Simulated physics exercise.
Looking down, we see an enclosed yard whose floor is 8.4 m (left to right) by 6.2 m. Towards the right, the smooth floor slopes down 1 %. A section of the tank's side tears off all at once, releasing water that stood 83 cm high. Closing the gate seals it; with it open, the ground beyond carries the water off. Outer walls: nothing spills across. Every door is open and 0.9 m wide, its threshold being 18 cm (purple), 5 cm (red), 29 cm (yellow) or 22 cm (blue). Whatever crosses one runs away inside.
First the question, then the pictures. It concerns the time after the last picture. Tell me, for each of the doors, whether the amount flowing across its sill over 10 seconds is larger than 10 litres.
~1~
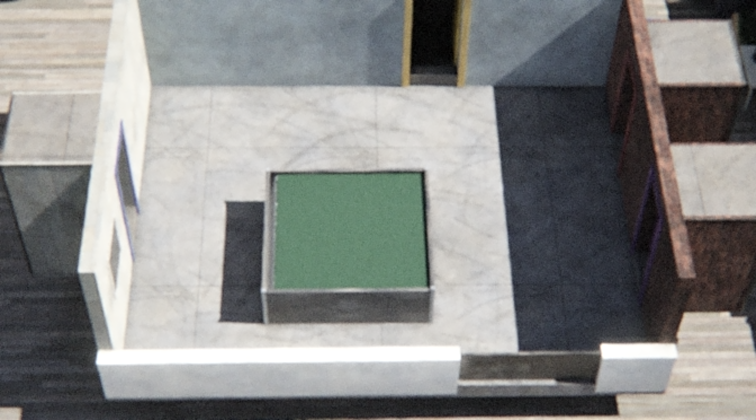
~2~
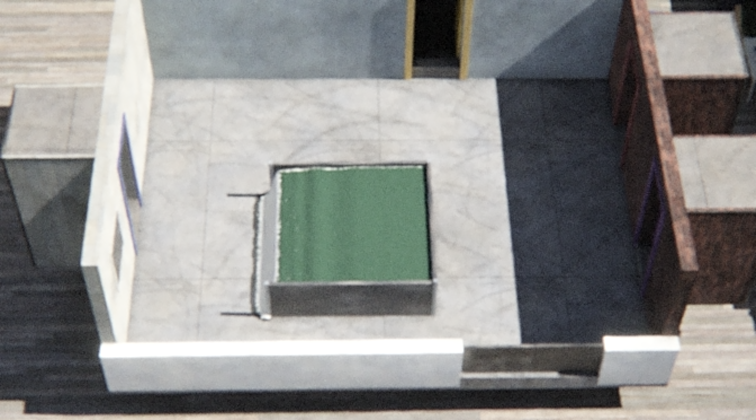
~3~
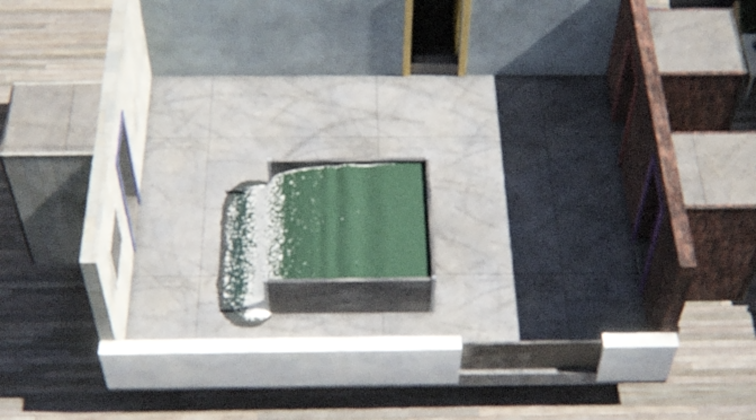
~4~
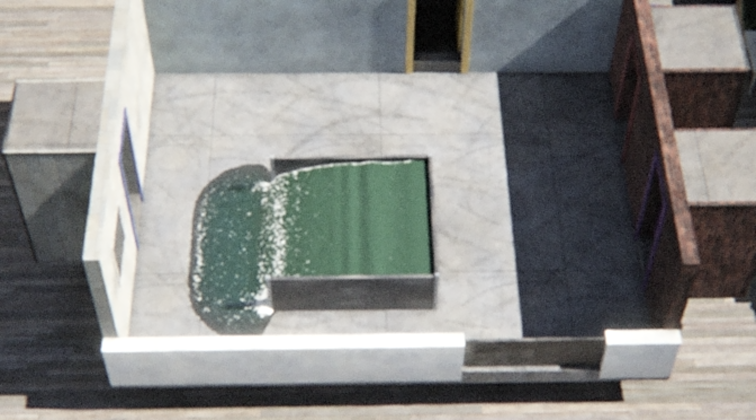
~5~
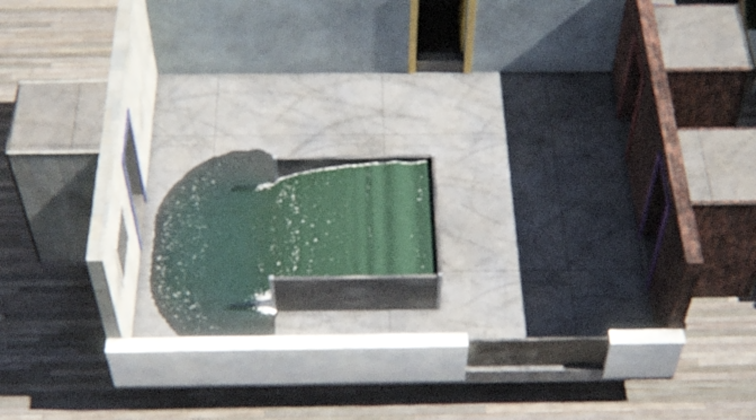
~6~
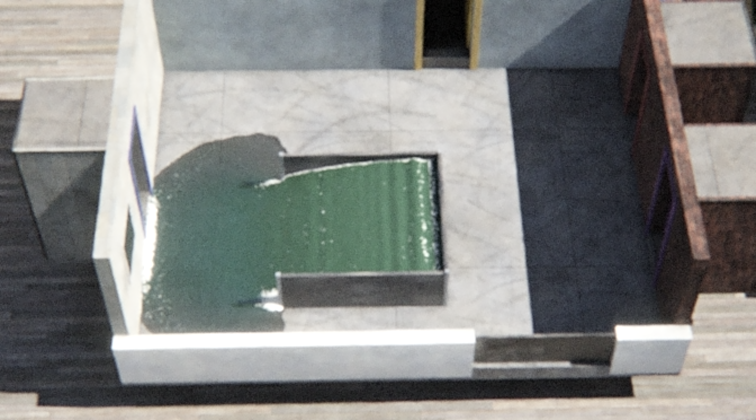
In the end purple door: Under the set amount. Red door: Past the set amount. Yellow door: Under the set amount. Blue door: Past the set amount.
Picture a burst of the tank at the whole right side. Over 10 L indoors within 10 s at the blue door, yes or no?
Against that limit: Blue under.
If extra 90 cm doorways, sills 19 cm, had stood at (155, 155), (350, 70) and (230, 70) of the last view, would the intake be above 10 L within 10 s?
Note, doorways in listed order: Goes beyond, stays short, goes beyond.
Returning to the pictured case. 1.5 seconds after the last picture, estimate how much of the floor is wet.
Near 25 per cent is wet.
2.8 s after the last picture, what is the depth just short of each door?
In cm: Purple 0, red 0, yellow 1, blue 29.
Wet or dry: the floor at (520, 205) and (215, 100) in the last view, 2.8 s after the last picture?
I'd say spared, then drenched.
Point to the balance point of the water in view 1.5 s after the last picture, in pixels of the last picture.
About (260, 244).
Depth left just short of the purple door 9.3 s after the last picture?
It comes to near 8.0 cm.
Then, 0.7 s after the last picture water covers 25 % of the floor and is deepest (55 cm) near (138, 349); purple door not reached, red door not reached, yellow door not reached, blue door 50 cm at the sill, 103 L in.
Then, 1.5 s after the last picture water covers 25 % of the floor and is deepest (56 cm) near (137, 359); purple door not reached, red door not reached, yellow door not reached, blue door 48 cm at the sill, 252 L in.
Then, 2.8 s after the last picture water covers 45 % of the floor and is deepest (38 cm) near (163, 81); purple door not reached, red door not reached, yellow door not reached, blue door 29 cm at the sill, 377 L in.
Then, 5.3 s after the last picture water covers 90 % of the floor and is deepest (30 cm) near (659, 352); purple door 15 cm at the sill, 0 L in, red door 14 cm at the sill, 12 L in, yellow door 7 cm at the sill, 0 L in, blue door 11 cm at the sill, 388 L in.
Then, 9.3 s after the last picture water covers 100 % of the floor and is deepest (18 cm) near (613, 70); purple door 8 cm at the sill, 0 L in, red door 17 cm at the sill, 276 L in, yellow door 5 cm at the sill, 0 L in, blue door 7 cm at the sill, 388 L in.
